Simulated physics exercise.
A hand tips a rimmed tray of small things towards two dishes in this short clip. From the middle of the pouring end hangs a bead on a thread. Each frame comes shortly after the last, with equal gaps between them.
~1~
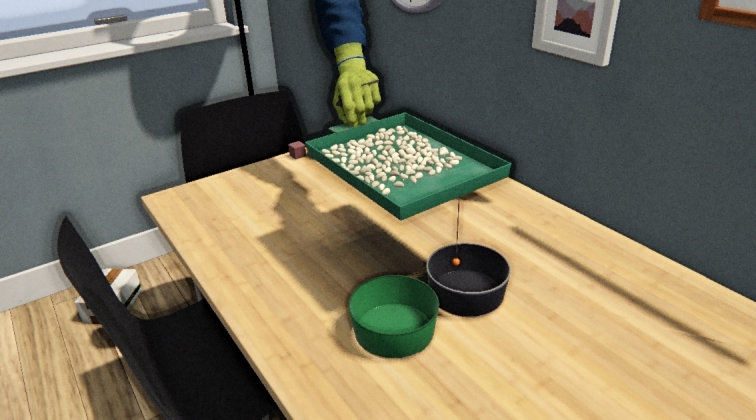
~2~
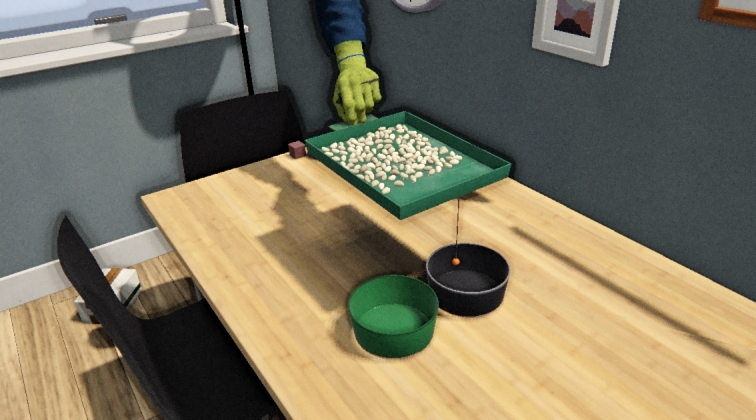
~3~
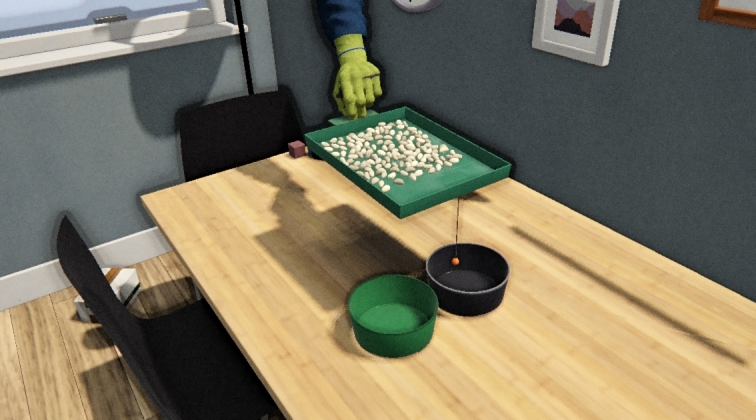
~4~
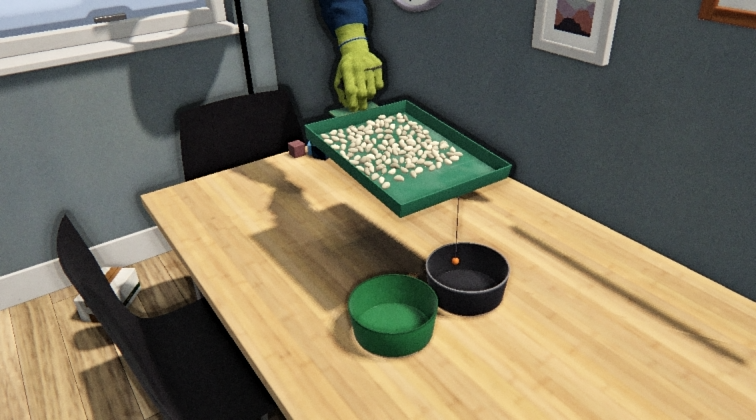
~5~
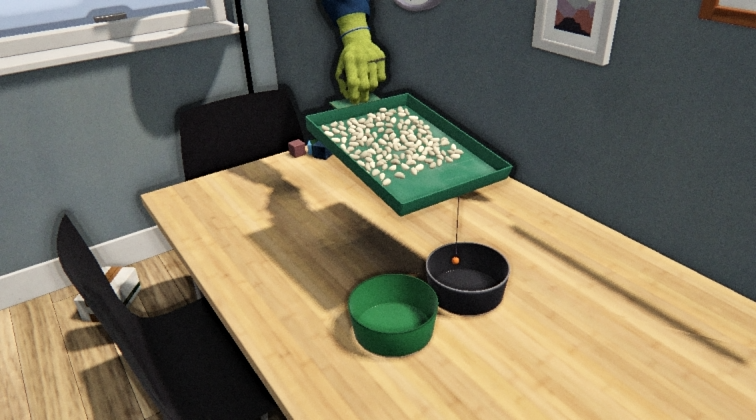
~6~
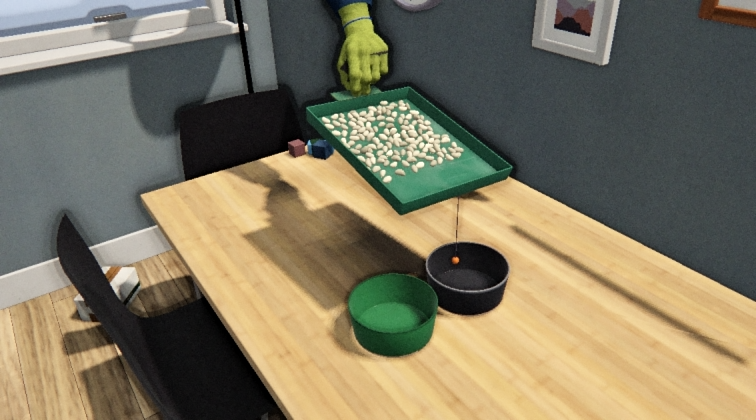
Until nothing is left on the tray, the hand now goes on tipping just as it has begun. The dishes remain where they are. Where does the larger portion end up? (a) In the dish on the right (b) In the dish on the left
In the dish on the right.
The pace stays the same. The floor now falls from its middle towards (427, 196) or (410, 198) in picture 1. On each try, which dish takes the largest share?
First: The dish at left. Second: The dish at left.
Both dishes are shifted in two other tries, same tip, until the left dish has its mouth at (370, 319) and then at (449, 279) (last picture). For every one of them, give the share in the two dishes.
20 % for the first, 70 % for the second.
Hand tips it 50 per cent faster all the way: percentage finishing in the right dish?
It would be close to 40 per cent.
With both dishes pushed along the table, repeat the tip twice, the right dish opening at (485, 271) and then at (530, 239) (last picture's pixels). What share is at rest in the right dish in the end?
It would be near 70 per cent first and near 20 per cent second.
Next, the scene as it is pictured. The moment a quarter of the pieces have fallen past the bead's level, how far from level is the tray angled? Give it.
Somewhere near 105°.
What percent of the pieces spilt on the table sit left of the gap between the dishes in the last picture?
Around 0 %.
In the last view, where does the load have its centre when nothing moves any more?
Close to (495, 293) in the last picture.
Shortly afterwards, tray tipped steeply; all but a few on the tray; only a few in the air.
Next, tray tipped right over; the bulk on the tray; a little in the right dish; a little outside both; only a few in the air.
Some moments later, tray tipped past a quarter turn; near half in the right dish; near half outside both; only a few in the air.
In the end, tray tipped past a quarter turn; none at all in the left dish; near half in the right dish; near half outside both.
